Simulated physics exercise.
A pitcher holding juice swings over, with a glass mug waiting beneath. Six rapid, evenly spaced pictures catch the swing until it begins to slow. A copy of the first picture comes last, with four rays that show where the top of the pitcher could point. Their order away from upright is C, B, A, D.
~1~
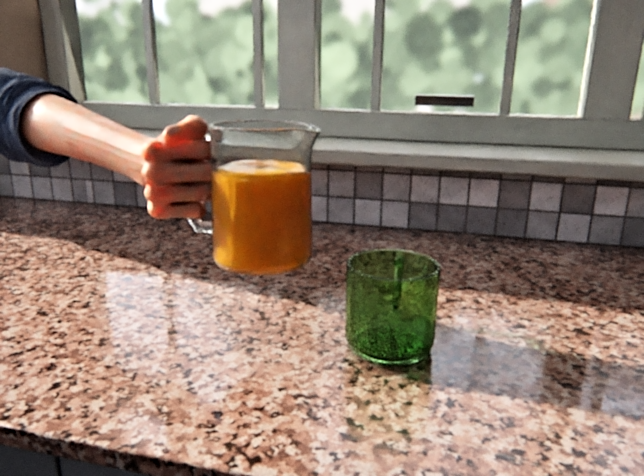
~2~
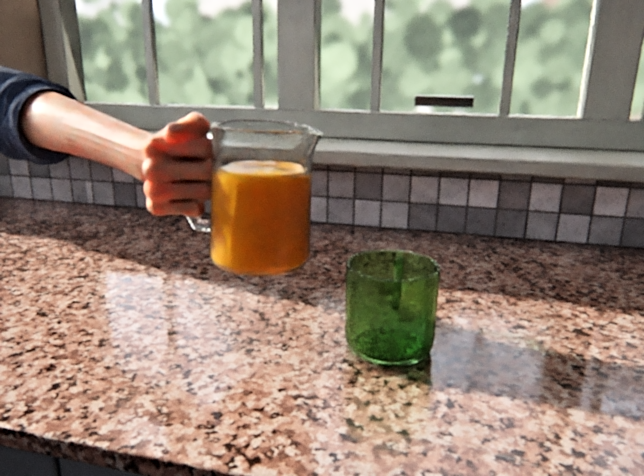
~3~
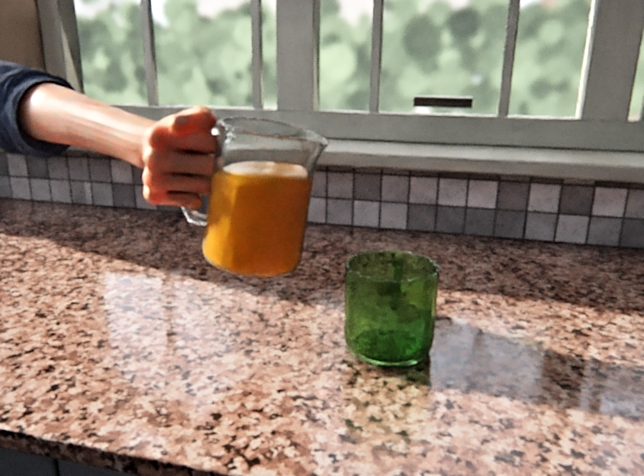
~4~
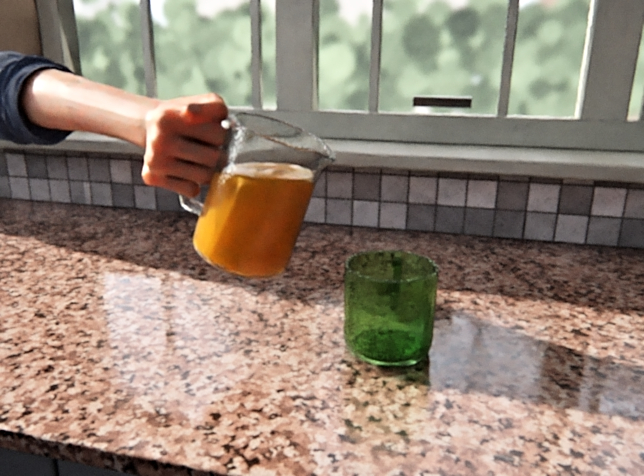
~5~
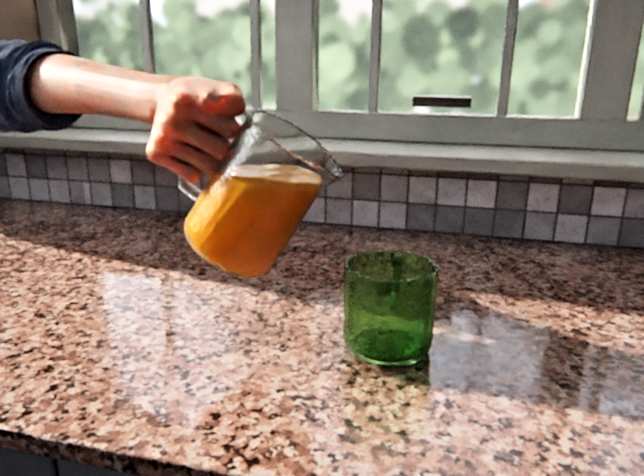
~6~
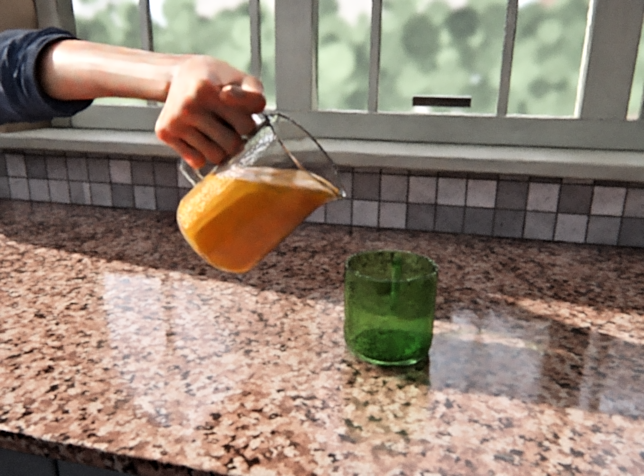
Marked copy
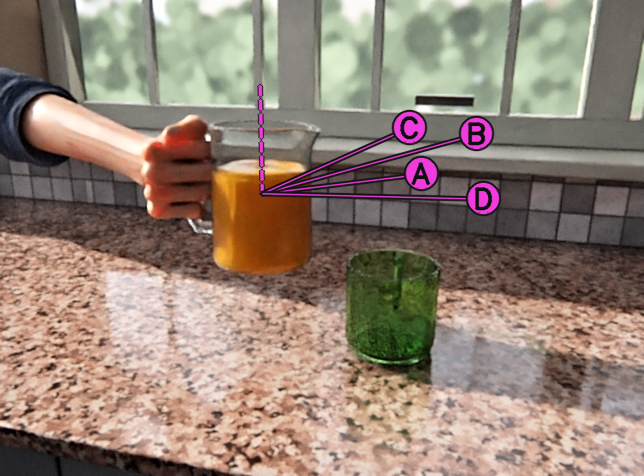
A glass pitcher of orange juice, gripped by a hand reaching in from the left, tilted slowly to the right, then leaned over more steeply, while a green glass mug stood still on the speckled counter.
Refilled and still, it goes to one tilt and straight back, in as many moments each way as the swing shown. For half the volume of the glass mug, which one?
Go for B.
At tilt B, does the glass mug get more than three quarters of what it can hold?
No.
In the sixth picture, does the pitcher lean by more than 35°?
Yes.
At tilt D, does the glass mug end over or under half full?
Over.
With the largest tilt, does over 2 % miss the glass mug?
Yes, it does.
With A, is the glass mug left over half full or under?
Over.
On the marked copy, A at (405, 176); B at (460, 139); C at (393, 135); D at (466, 198).
With A, the glass mug ends with about 72 % of what it can hold.
With B, the glass mug ends with about 52 % of what it can hold.
With C, the glass mug ends with about 32 % of what it can hold.
With D, the glass mug ends with about 79 % of what it can hold; 10 % of the juice is spilt.
